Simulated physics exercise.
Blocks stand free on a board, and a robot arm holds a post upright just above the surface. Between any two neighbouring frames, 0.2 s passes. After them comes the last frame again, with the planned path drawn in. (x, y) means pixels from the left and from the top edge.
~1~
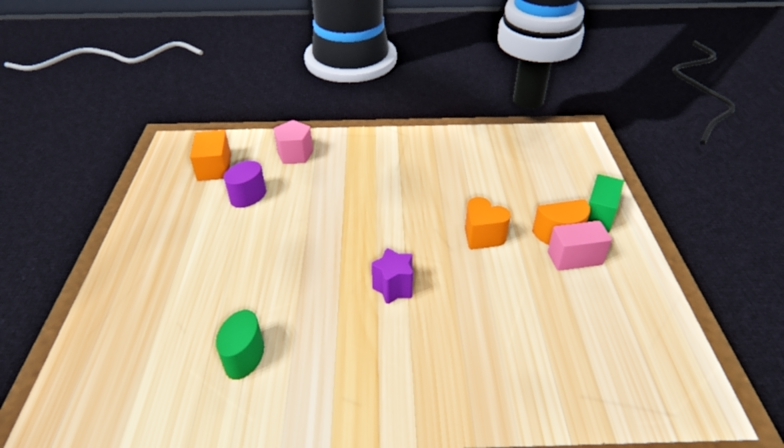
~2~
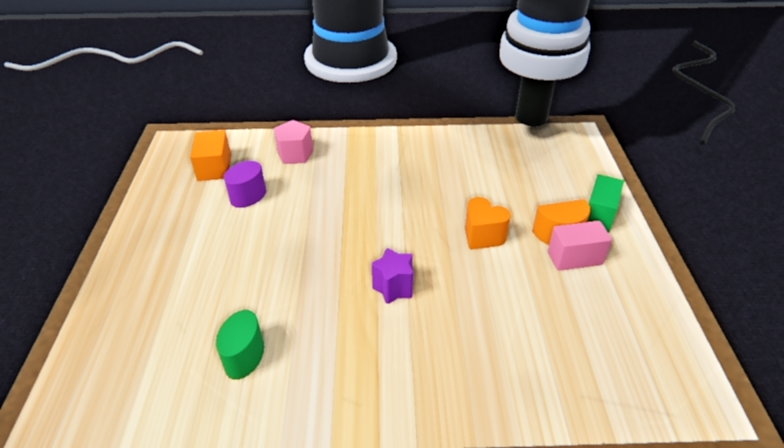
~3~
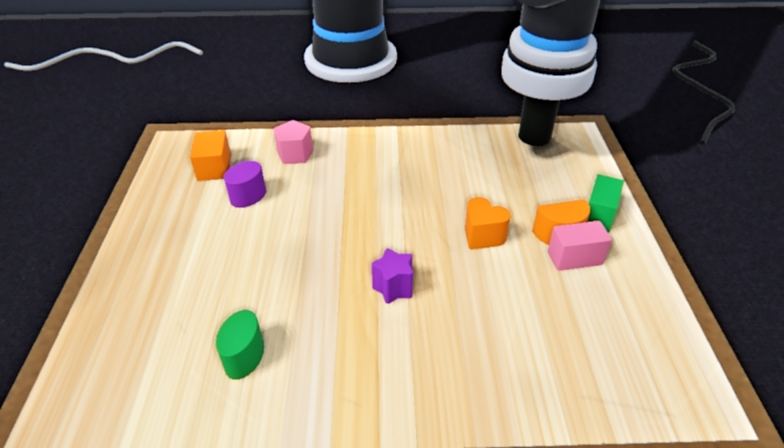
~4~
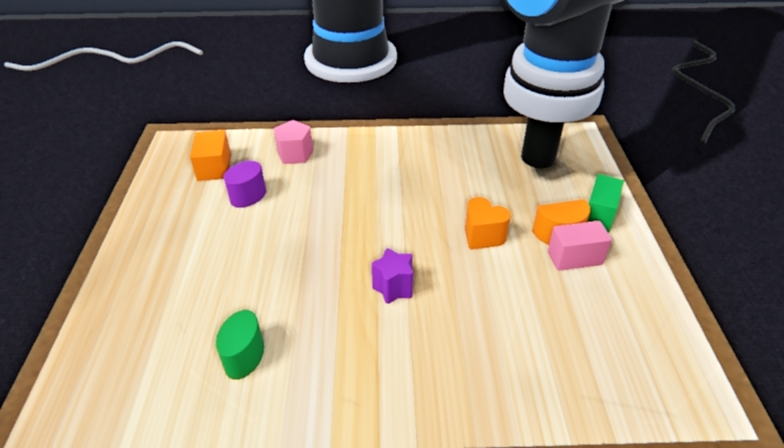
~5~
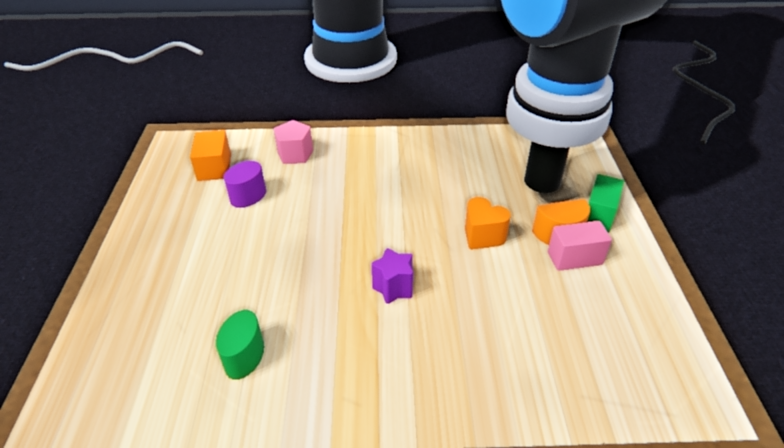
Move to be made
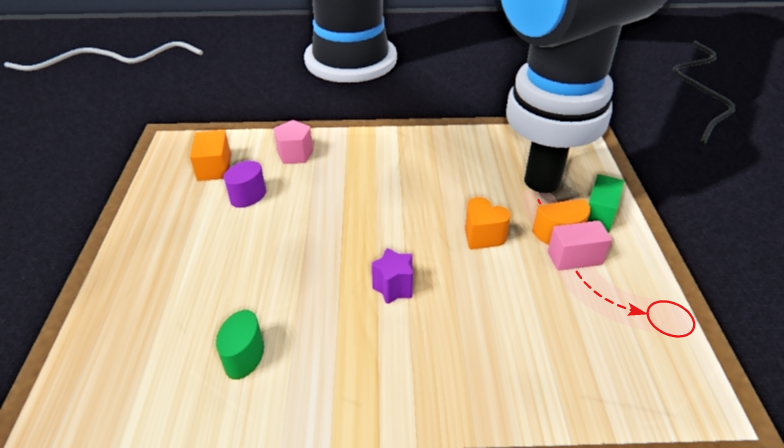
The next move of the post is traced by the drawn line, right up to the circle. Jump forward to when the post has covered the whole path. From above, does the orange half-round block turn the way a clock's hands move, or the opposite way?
From the top, the block rotates clockwise.
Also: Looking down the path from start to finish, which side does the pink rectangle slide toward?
To the path's right.
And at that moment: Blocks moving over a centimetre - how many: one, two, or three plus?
Here I'd predict two blocks moving more than 1 cm.
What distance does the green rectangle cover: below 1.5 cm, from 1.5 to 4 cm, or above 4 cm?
It will fall in the lowest band, under 1.5 cm.
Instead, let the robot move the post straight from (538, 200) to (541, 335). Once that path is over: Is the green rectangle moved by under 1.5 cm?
The answer is yes.
The line goes from (538, 200) over (561, 243) and (595, 292) to (671, 318).
The first path, step by step. One third of the way, post (566, 225); orange half-round block (586, 241); pink rectangle (607, 265).
Two thirds of the way, post (602, 274); orange half-round block (627, 295); pink rectangle (656, 322), turned 20° anticlockwise.
At the end, post (680, 300); orange half-round block (680, 323), turned 30° clockwise; pink rectangle (688, 356), turned 15° clockwise; green rectangle unmoved.
